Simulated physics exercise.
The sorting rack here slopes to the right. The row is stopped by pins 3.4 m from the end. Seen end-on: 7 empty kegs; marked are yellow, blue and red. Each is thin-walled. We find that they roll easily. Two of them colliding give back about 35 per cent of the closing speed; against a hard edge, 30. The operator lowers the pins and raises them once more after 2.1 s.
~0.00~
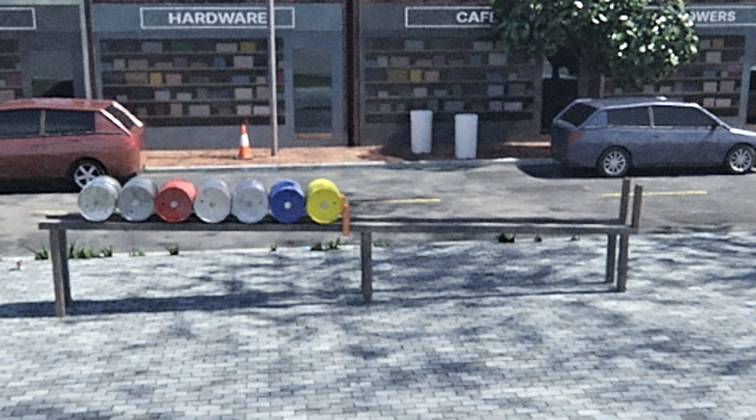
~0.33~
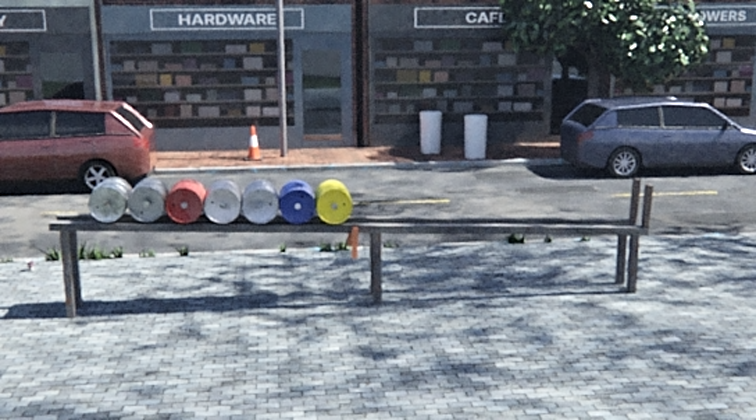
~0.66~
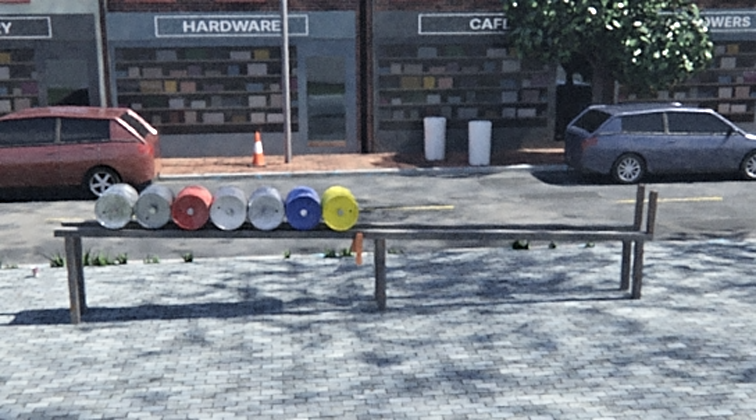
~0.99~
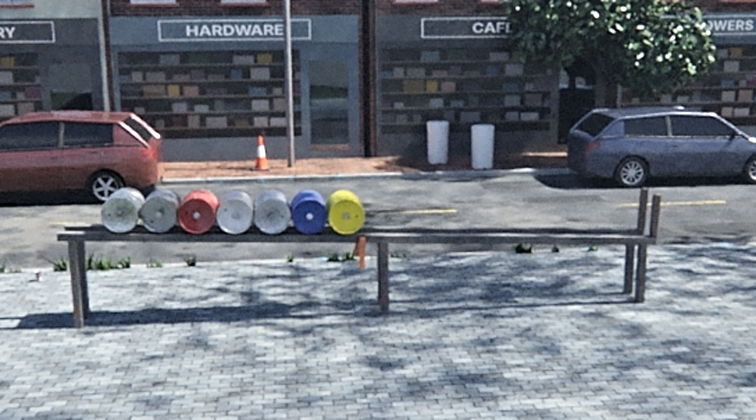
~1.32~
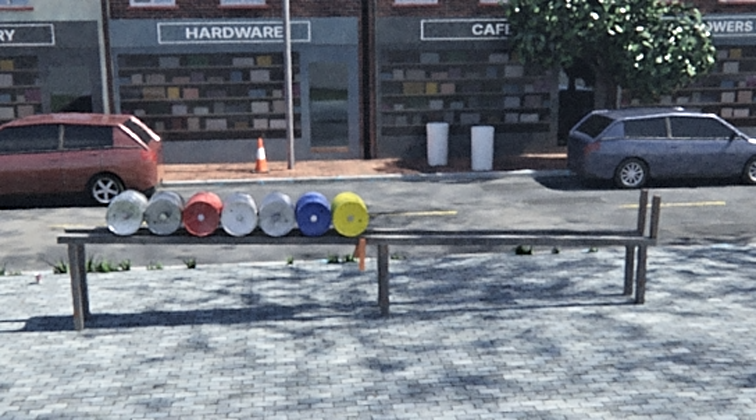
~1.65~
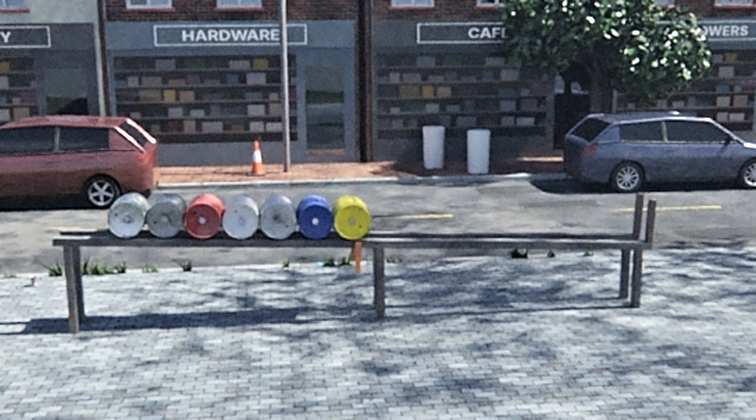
Seven kegs, white and grey with one red, one blue and a yellow at the right, lie in a row on the left half of a long, low rack, seen from slightly above across a paved street. Behind stand a hardware shop, a cafe, two parked cars and an orange cone. An orange piece beside the yellow keg lowers, and the row rolls slightly rightward as the view shifts a little.
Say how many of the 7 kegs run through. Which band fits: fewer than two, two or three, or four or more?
I would say fewer than two.
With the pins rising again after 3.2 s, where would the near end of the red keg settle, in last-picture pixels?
I'd put it somewhere around (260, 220).
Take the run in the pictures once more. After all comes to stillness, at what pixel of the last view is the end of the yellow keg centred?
It comes to rest around (633, 224).
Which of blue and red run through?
As for those two, blue stays put while red stays put.
By 2.0 s, yellow is on the rails, 5 cm below the pins, rolling right; blue is on the rails, 40 cm above the pins, rolling right; red is on the rails, 160 cm above the pins, rolling right; 1 below the pins.
By 2.2 s, yellow is on the rails, 5 cm below the pins, rolling right; blue is on the rails, 35 cm above the pins, rolling right; red is on the rails, 155 cm above the pins, rolling right; 1 below the pins.
Finally (7.0 s), yellow is on the rails, 310 cm below the pins; blue is on the rails, 25 cm above the pins; red is on the rails, 145 cm above the pins; 1 below the pins.
